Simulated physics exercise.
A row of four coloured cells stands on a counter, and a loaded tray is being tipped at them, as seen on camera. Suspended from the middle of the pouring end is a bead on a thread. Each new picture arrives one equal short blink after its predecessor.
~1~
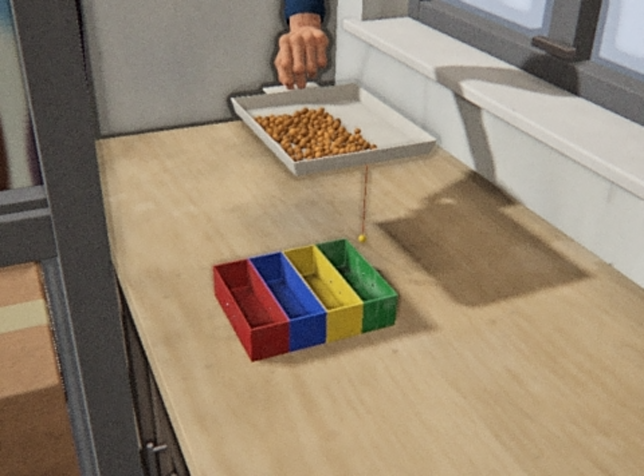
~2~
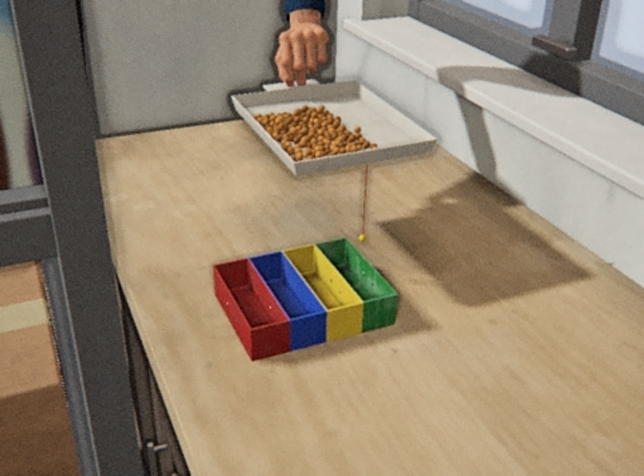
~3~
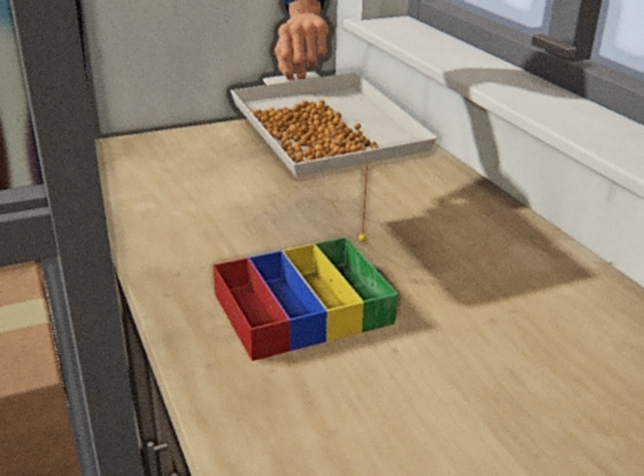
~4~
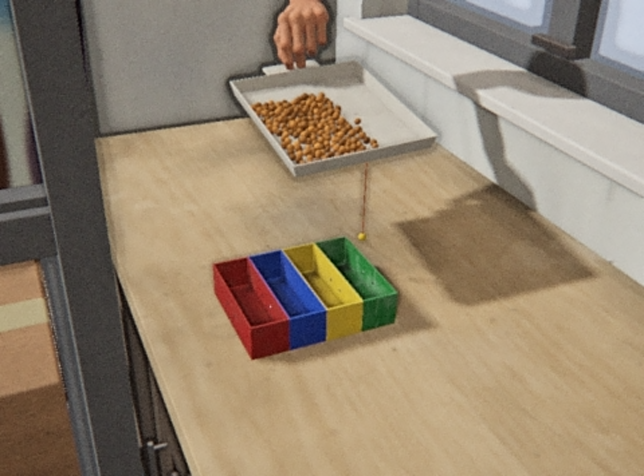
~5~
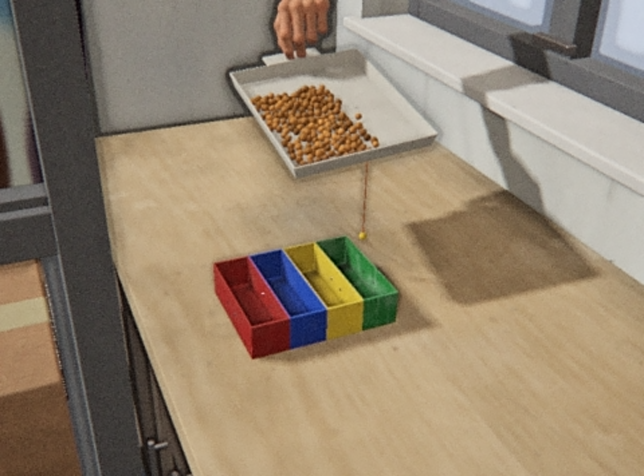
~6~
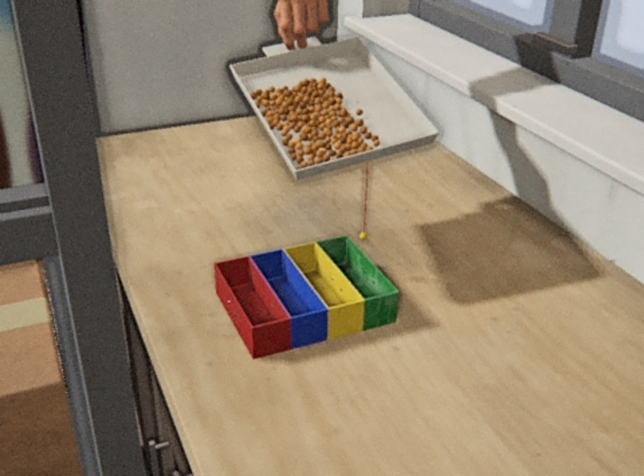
A hand slowly tilting a tray of roasted chickpeas, its back end rising slightly, above red, blue, yellow and green cells.
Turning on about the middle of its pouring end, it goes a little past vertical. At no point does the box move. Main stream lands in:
Yellow.
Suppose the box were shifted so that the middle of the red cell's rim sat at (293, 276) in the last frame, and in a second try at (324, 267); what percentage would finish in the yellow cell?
Respectively 20 % and 0 %.
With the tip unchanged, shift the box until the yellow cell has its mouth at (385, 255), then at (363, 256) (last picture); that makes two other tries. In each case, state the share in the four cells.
Trial 1 near 80 %, trial 2 near 90 %.
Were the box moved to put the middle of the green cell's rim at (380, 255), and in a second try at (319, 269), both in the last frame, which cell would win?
The blue cell, and then green.
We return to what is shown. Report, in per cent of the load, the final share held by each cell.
Approximate shares in per cent - red cell 0, blue cell 20, yellow cell 60, green cell 20.
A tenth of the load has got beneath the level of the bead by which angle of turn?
It is at around 105 degrees.
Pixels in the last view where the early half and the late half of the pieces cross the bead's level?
Near (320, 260) and later near (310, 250).
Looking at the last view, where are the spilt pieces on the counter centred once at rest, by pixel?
Near (416, 311).
Soon, tray tipped steeply; nearly all on the tray; a stray few falling or outside the box.
A while on, tray tipped right over; nearly all on the tray; a small part in the yellow cell; a stray few in the blue cell; a stray few in the green cell; a stray few falling or outside the box.
Towards the end, tray tipped past a quarter turn; about half in the yellow cell; about a quarter in the green cell; about a quarter in the blue cell; a small part falling or outside the box.
Finally, tray tipped past a quarter turn; about half in the yellow cell; about a quarter in the green cell; about a quarter in the blue cell; none in the red cell; a small part outside the box.
